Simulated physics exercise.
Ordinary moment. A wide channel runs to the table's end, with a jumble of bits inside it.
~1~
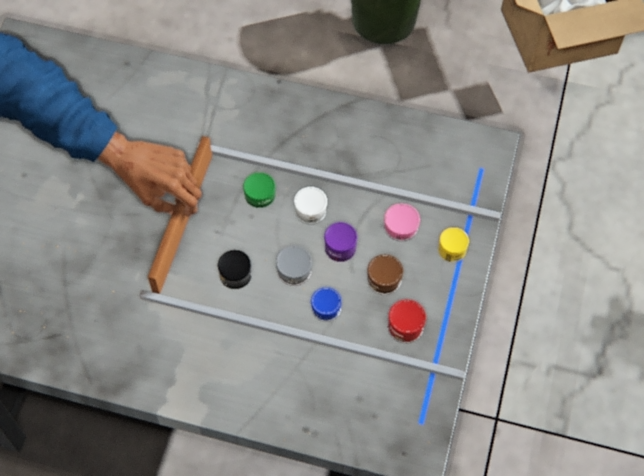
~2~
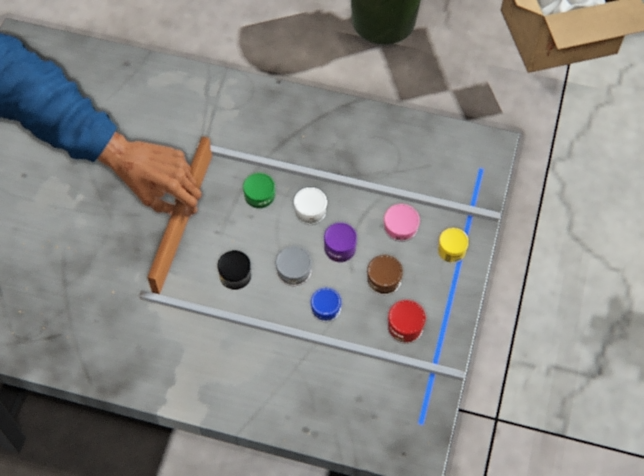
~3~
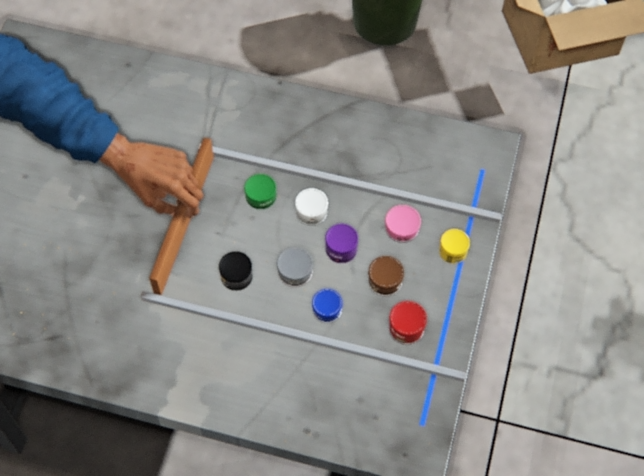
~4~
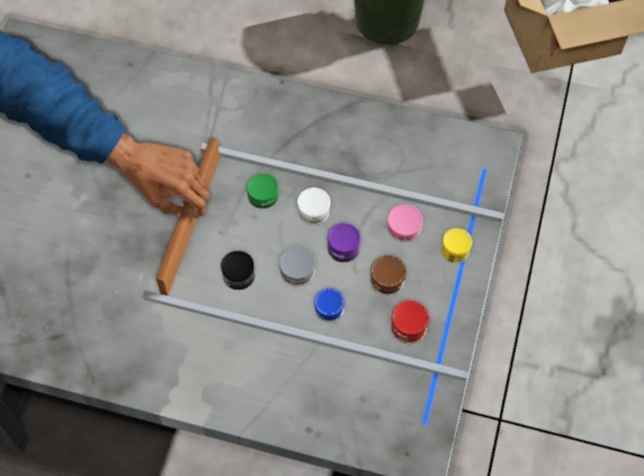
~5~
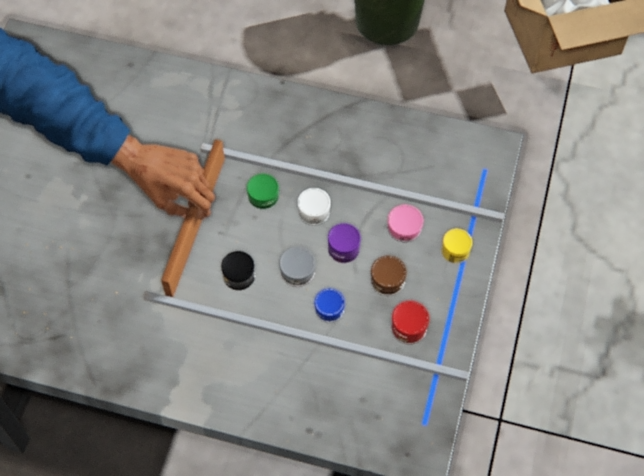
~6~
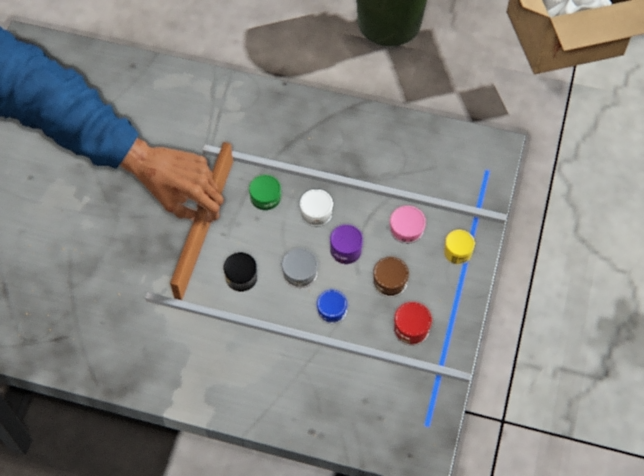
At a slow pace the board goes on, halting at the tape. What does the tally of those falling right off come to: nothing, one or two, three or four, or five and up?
It comes to five and up.
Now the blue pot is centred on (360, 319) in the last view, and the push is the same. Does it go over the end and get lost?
From that start the object does not stay.
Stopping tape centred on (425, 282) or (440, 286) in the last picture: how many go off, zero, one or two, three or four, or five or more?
Taken in order, that's either one or two and then one to two down.
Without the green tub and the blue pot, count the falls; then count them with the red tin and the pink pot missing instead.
Going first to second: 4 and 4.
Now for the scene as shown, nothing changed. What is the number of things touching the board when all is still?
At rest, 4 are in contact.
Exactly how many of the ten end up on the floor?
Count = 6.
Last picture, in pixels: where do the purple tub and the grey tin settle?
The purple tub finishes at (479, 277); the grey tin finishes at (473, 309).
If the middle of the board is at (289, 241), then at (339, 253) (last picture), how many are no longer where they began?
Counting first: 4, next 7.
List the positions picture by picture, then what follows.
In the first frame, yellow tub (453, 245); red tin (406, 322); pink pot (402, 223); board (181, 214); tape (453, 288).
In the second frame, red tin (406, 322); black tub (235, 270).
In the third frame, pink pot (403, 224); board (183, 215).
In the fourth frame, yellow tub (456, 246); green tub (263, 191).
In the fifth frame, red tin (410, 323); grey tin (297, 267).
In the sixth frame, yellow tub (459, 248); red tin (412, 324); pink pot (407, 225); board (203, 220); tape (459, 290).
Soon after, none off yet; yellow tub at rest near (459, 248); red tin at rest near (412, 324); pink pot at rest near (407, 225).
After that, none off yet; yellow tub at rest near (468, 250); red tin displaced about its own width near (435, 331); pink pot displaced about its own width near (446, 229).
In the end, the number that fall off is five or more; gone, white pot, blue pot, brown pot, pink pot, red tin and yellow tub.
